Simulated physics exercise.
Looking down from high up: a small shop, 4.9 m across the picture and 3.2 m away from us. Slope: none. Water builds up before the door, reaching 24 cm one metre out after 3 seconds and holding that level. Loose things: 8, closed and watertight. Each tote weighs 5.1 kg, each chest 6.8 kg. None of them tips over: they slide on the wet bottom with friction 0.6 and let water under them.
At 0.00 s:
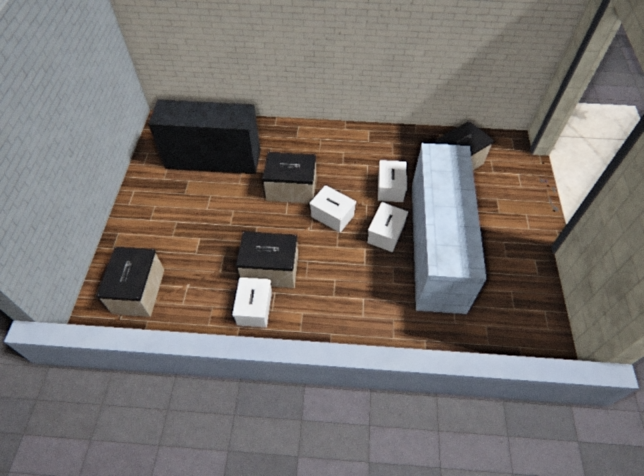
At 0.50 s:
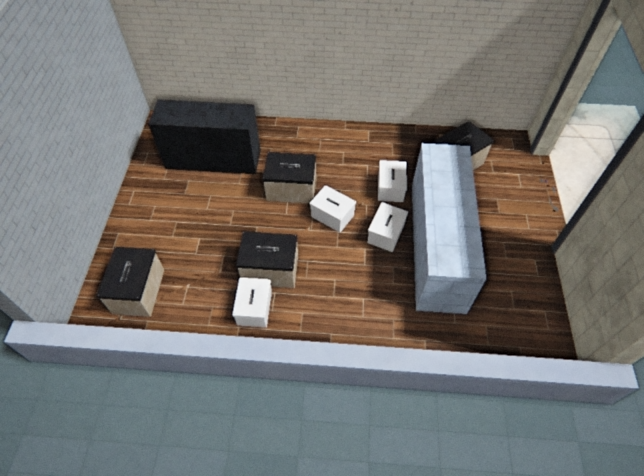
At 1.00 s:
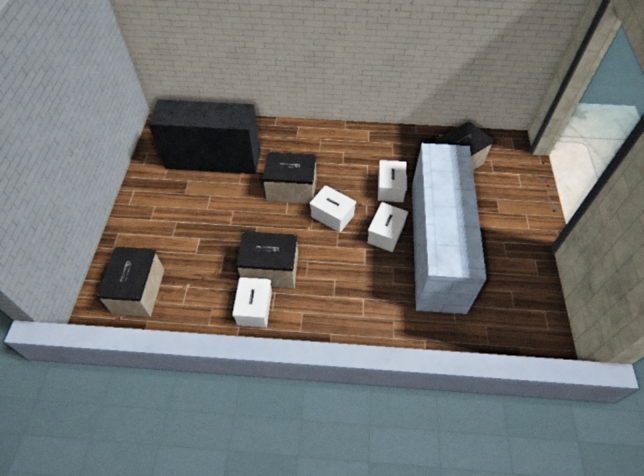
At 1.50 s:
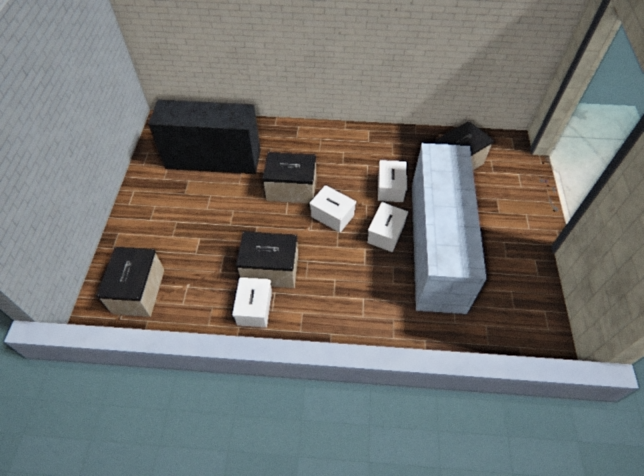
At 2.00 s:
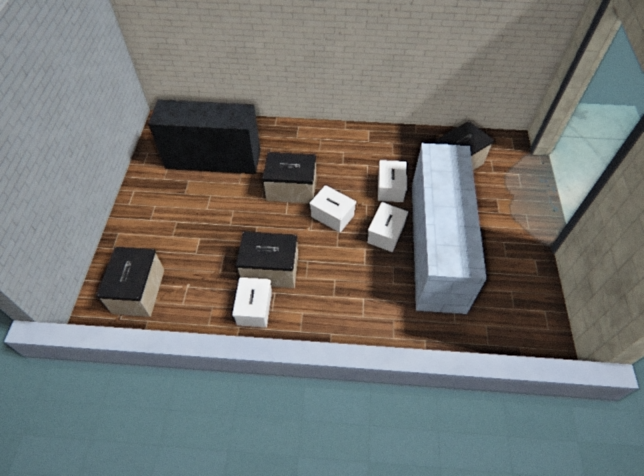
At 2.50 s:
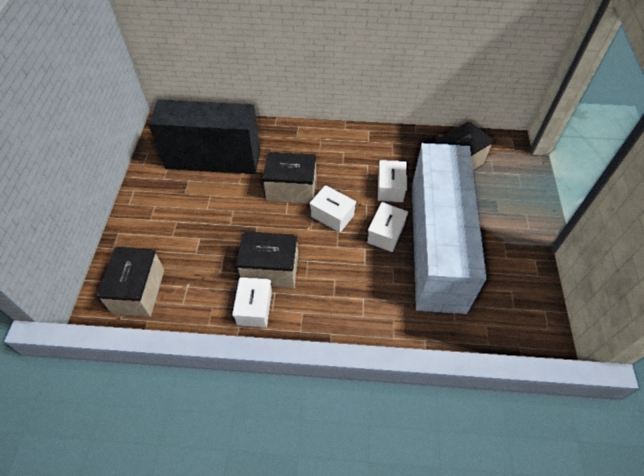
Bluish water spread over the grey paving outside a small wood-floored room, then a thin sheet slipped in through the doorway on the right, while the black-topped and white boxes inside stayed still.
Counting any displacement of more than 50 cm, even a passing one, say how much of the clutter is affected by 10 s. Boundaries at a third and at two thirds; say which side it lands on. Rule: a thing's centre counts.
It lands between a third and two thirds.
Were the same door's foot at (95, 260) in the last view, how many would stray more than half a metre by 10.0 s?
8.
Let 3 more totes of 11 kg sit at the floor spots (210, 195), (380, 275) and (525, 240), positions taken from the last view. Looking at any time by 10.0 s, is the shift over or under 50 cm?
So the first ends up below the threshold, the second below the threshold, the third past the threshold.
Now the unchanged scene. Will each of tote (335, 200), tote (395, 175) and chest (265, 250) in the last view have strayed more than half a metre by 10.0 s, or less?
So that's inside it for the first, inside it for the second and beyond it for the last.
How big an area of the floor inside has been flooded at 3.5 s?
Around 3.5 m2 of it.
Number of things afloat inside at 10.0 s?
I'd say 6 of them.
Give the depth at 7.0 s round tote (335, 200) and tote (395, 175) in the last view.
Around 3 cm and 3 cm.
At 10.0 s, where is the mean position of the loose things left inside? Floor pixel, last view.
Close to pixel (265, 244).
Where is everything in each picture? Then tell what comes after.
A tote at (393, 174), on the bottom; a chest at (126, 272), on the bottom; water covers 0.0 m2; 0 of 8 have shifted, in the first picture.
A tote at (393, 174) rests on the ground; a chest at (126, 272) rests on the ground; 0.0 m2 under water; 0 of 8 have shifted, in the second picture.
A tote at (393, 174), on the bottom; a chest at (126, 272), on the bottom; 0.0 m2 under water; 0 of 8 have shifted, in the third picture.
A tote at (393, 174), on the bottom; a chest at (126, 272), on the bottom; water covers 0.0 m2; 0 of 8 have shifted, in the fourth picture.
A tote at (393, 174), on the bottom; a chest at (126, 272) rests on the ground; 0.4 m2 under water; 0 of 8 have shifted, in the fifth picture.
A tote at (393, 174), on the bottom; a chest at (126, 272) rests on the ground; water covers 1.1 m2; 0 of 8 have shifted, in the sixth picture.
After 3.5 s 1 of 8 are over 50 cm from their spots; 0 afloat.
After 4.5 s 1 of 8 are over 50 cm from their spots; 1 afloat.
After 7.0 s 2 of 8 are over 50 cm from their spots; 3 afloat.
After 10.0 s 3 of 8 are over 50 cm from their spots, and 5 have been at some point; 6 afloat.
